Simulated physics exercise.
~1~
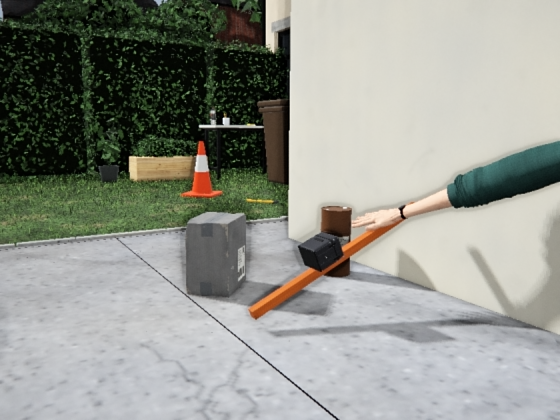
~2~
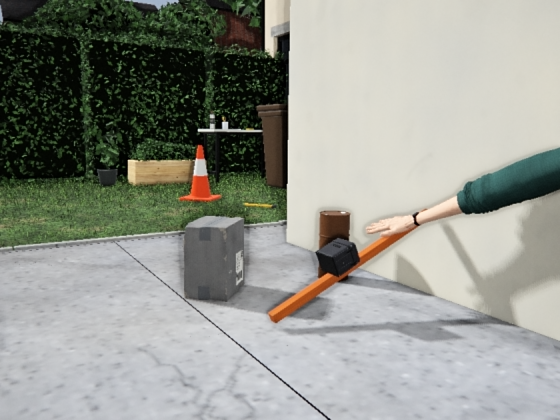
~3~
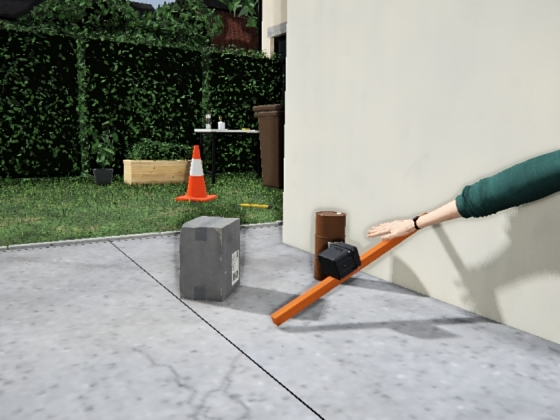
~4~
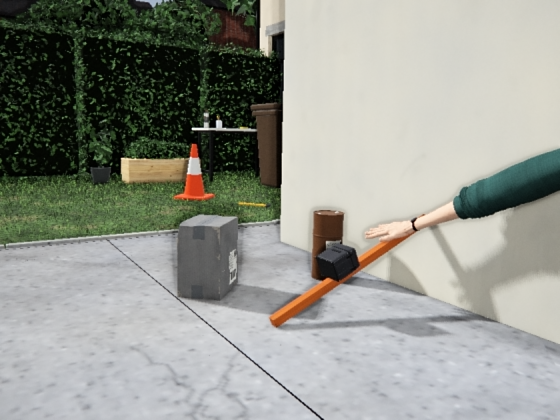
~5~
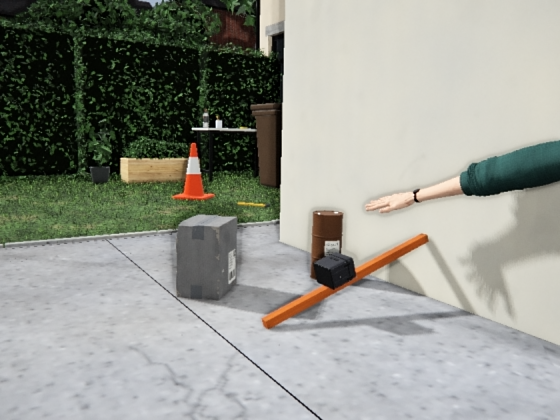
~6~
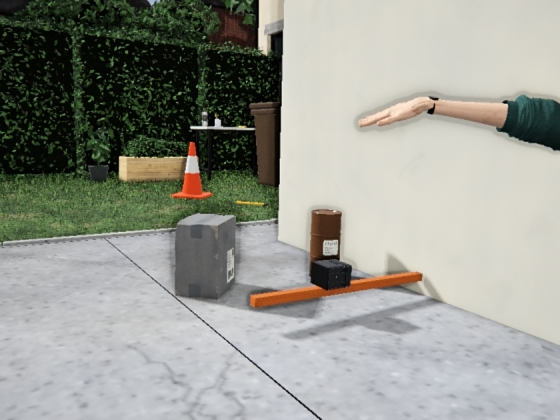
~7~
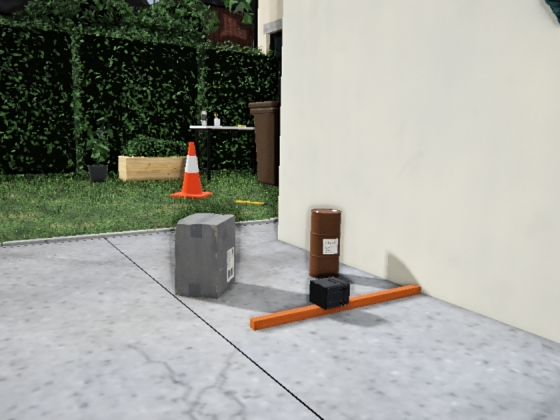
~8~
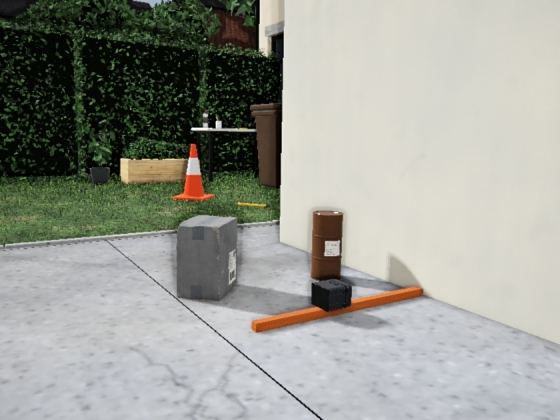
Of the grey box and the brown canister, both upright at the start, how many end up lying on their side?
None of them do. The grey box and the brown canister are both still standing upright at the end.
